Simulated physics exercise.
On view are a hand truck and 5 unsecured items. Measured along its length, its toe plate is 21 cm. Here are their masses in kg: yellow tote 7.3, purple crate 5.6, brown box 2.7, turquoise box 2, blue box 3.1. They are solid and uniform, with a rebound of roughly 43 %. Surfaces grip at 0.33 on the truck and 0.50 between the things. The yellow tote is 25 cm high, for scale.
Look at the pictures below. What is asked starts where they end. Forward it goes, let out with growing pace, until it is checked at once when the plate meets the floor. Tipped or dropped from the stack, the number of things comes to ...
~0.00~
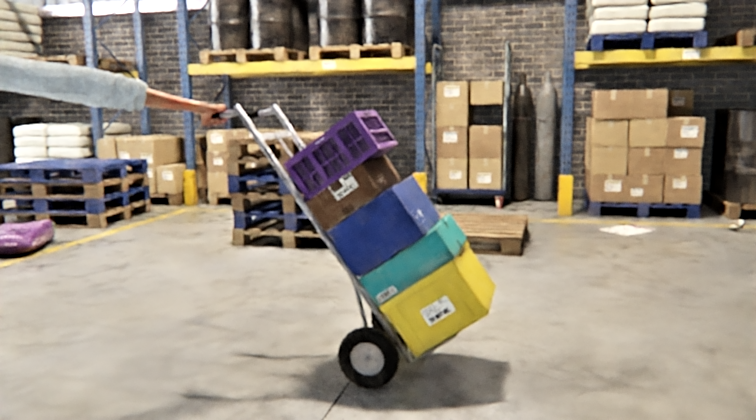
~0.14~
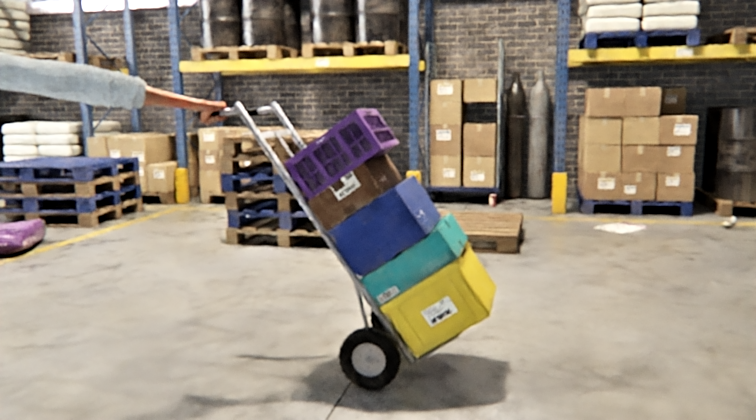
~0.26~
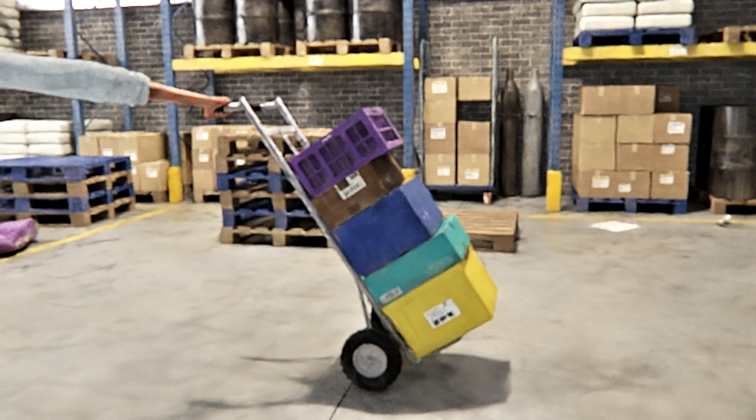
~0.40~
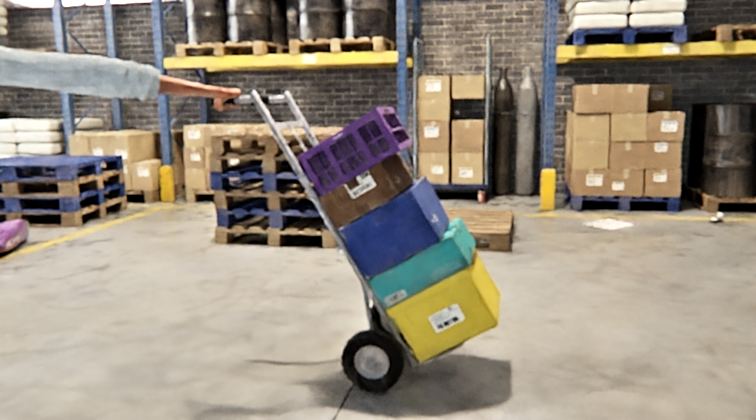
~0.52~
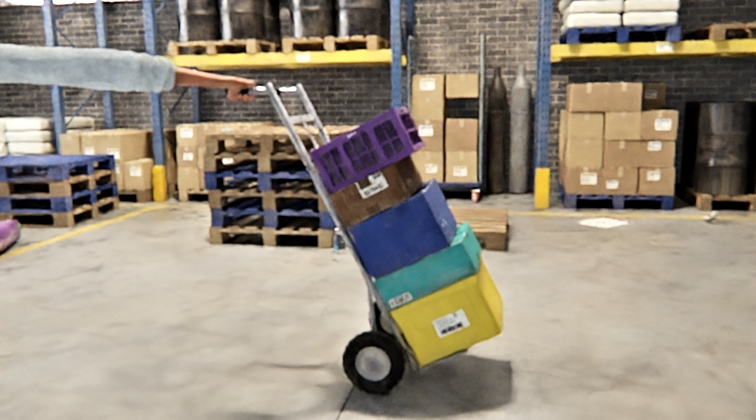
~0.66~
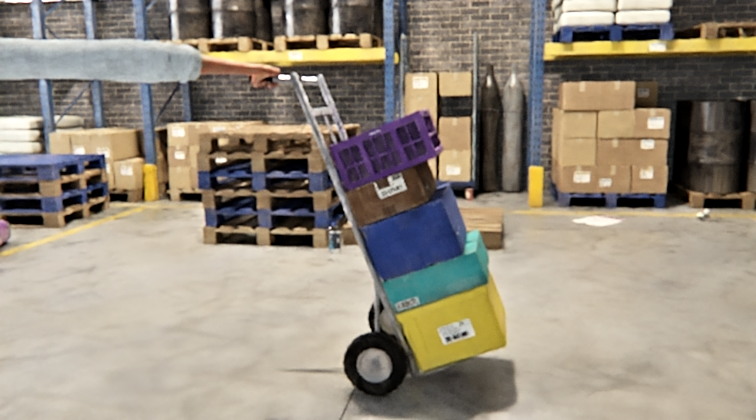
... nothing at all.
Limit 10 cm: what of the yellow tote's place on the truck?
The yellow tote remains in place.
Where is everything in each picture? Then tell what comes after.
In the first picture, leaning back 35°; yellow tote (441, 296); purple crate (343, 154).
In the second picture, leaning back 35°; blue box (388, 224); brown box (358, 191).
In the third picture, leaning back 33°; turquoise box (420, 259); blue box (391, 224).
In the fourth picture, leaning back 30°; brown box (370, 189); turquoise box (425, 261).
In the fifth picture, leaning back 27°; blue box (406, 227); brown box (379, 189).
In the sixth picture, leaning back 21°; yellow tote (455, 314); purple crate (389, 148).
After 1.06 s, truck upright; purple crate moved 2 cm near (469, 164); brown box moved 2 cm.
After 1.26 s, truck upright; purple crate 8° off its base near (502, 165); yellow tote 7° off its base near (465, 338); brown box 8° off its base.
After 2.46 s, truck upright; purple crate 5° off its base near (514, 167); yellow tote 4° off its base near (463, 340); brown box 4° off its base.
In the end (4.4 s), not toppled but over 10 cm from the start, purple crate and brown box; the other 3 under 10 cm from the start. At the end, from the last picture's camera, yellow tote near (463, 340), purple crate near (522, 168).
